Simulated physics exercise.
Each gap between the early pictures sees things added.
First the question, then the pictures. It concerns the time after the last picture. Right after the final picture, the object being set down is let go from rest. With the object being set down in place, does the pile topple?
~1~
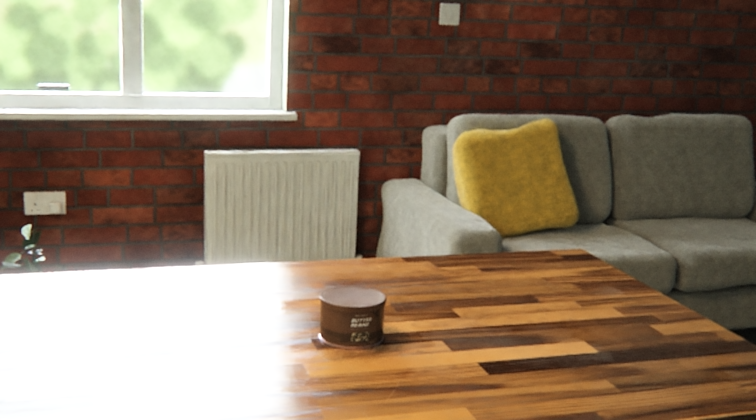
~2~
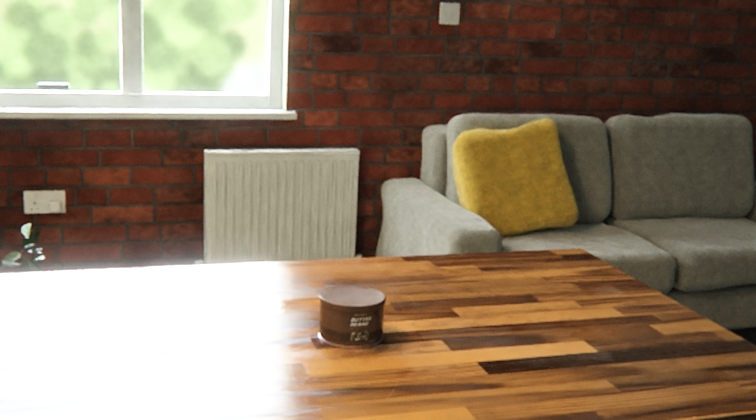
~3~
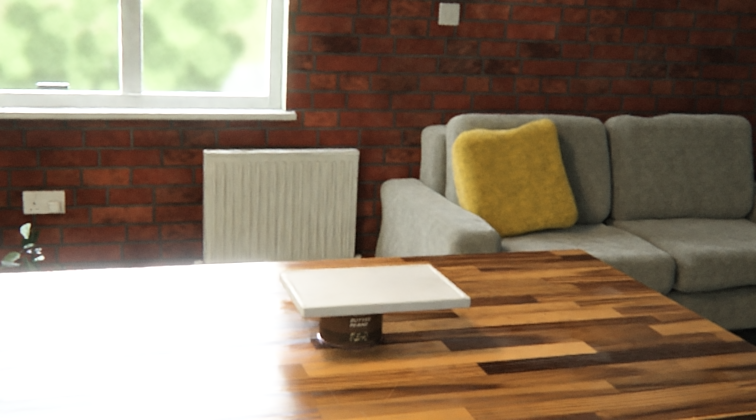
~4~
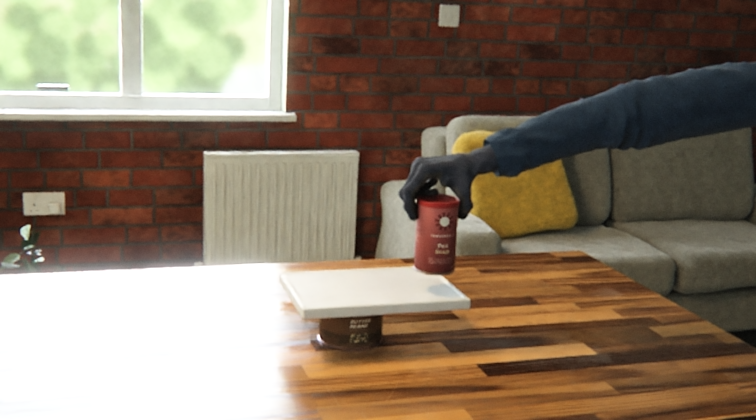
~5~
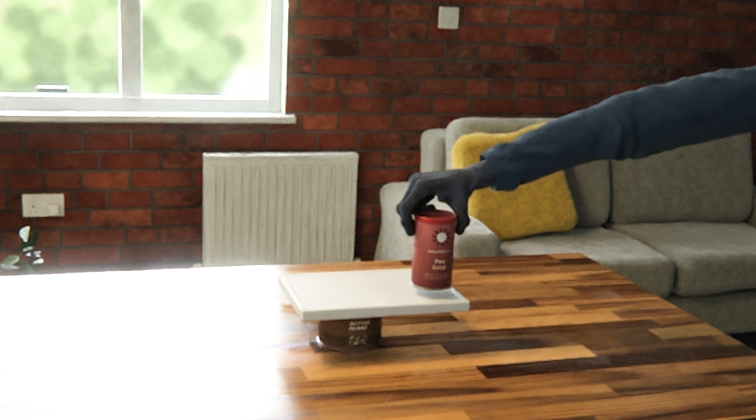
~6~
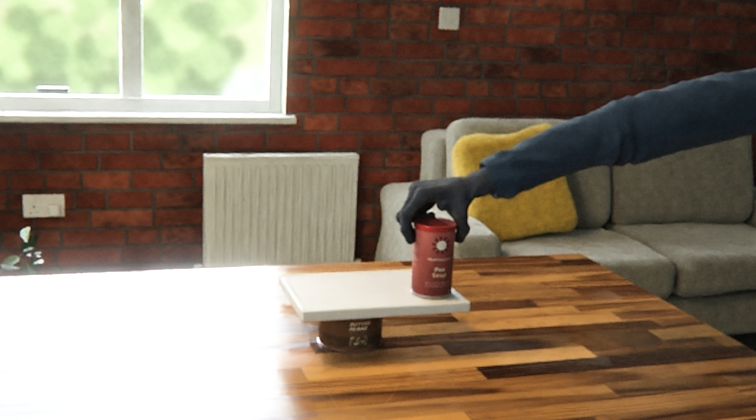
Yes, it topples.
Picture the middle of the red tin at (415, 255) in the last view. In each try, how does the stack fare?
Well, it crumbles then.
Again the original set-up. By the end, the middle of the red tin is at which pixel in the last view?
End spot: Near (508, 323).
Then, 0.30 s past the last view, red tin now fallen; white lid rocked 34° from its first pose.
Then, 0.50 s past the last view, white lid rocked 27° from its first pose.
Finally, fallen, red tin; moved from the start, white lid; brown tub still in place. Final places as the last picture's camera would see them, red tin near (508, 323). The stack comes apart.
